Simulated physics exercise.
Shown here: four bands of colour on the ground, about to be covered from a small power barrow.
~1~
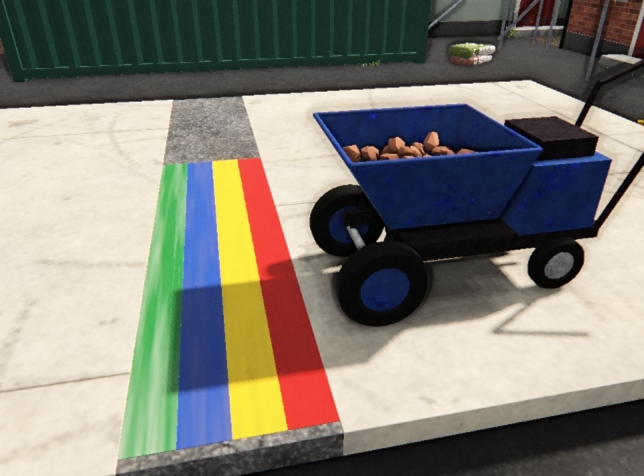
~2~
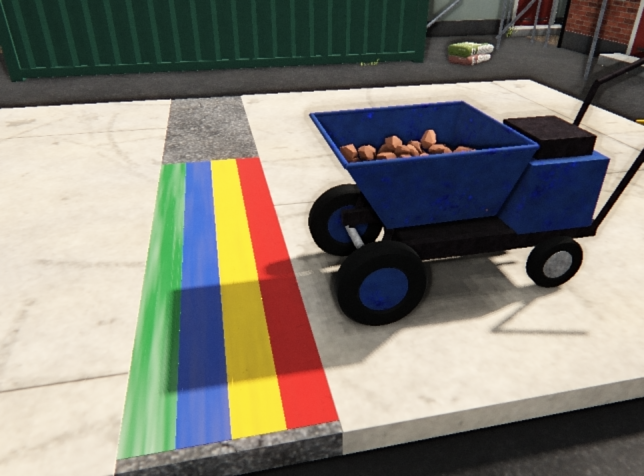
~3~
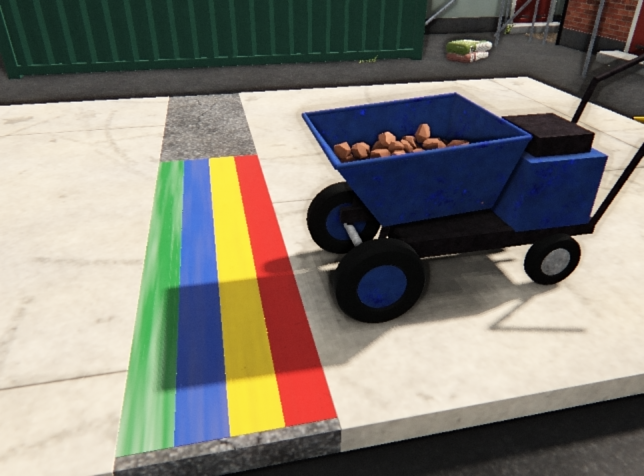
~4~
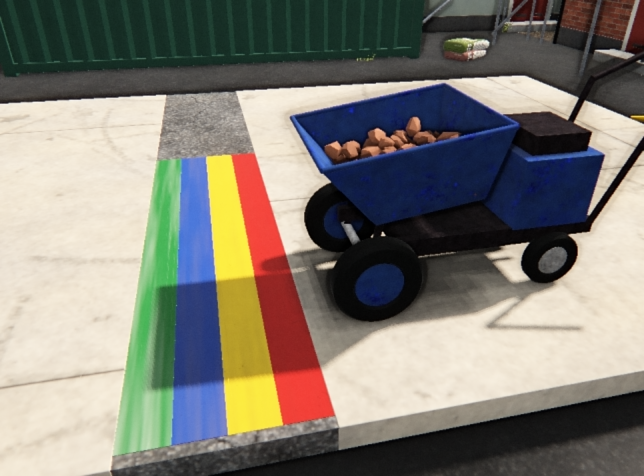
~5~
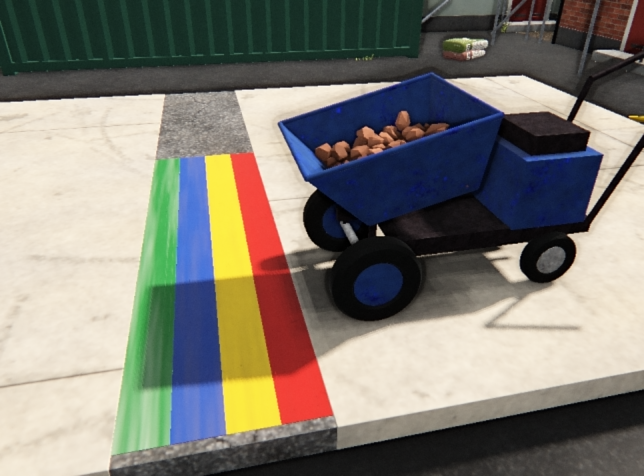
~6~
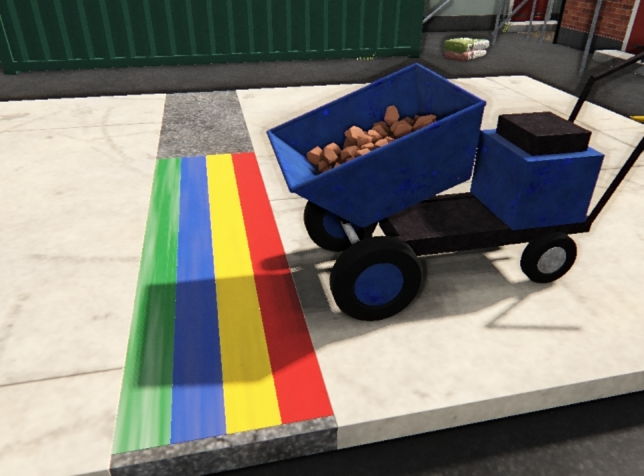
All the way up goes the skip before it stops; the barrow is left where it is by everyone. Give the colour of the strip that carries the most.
It is blue.
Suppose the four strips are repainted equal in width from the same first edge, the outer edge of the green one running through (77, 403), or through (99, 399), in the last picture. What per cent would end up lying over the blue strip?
30 % and 40 %.
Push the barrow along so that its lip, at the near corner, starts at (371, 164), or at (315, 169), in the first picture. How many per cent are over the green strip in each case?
First try: Some 10 %; second try: 30 %.
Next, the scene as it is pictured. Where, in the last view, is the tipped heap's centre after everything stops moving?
Centre at rest, last view: Approx. (196, 297).
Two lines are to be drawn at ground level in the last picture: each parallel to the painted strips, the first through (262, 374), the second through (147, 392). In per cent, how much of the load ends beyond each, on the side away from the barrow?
Around 90 per cent for the first, around 10 per cent for the second.
Soon after the last picture, skip tipped steeply; all in the skip.
A little later, skip tipped right over; nearly all in the skip; a stray few over the yellow strip; a small part over the blue strip; a stray few over the green strip.
Later still, skip tipped right over; about a quarter in the skip; about a quarter over the yellow strip; about a third over the blue strip; about a quarter over the green strip; a small part off the paint.
At rest, skip tipped right over; a small part in the skip; none over the red strip; about a quarter over the yellow strip; about a third over the blue strip; about a quarter over the green strip; a small part off the paint.
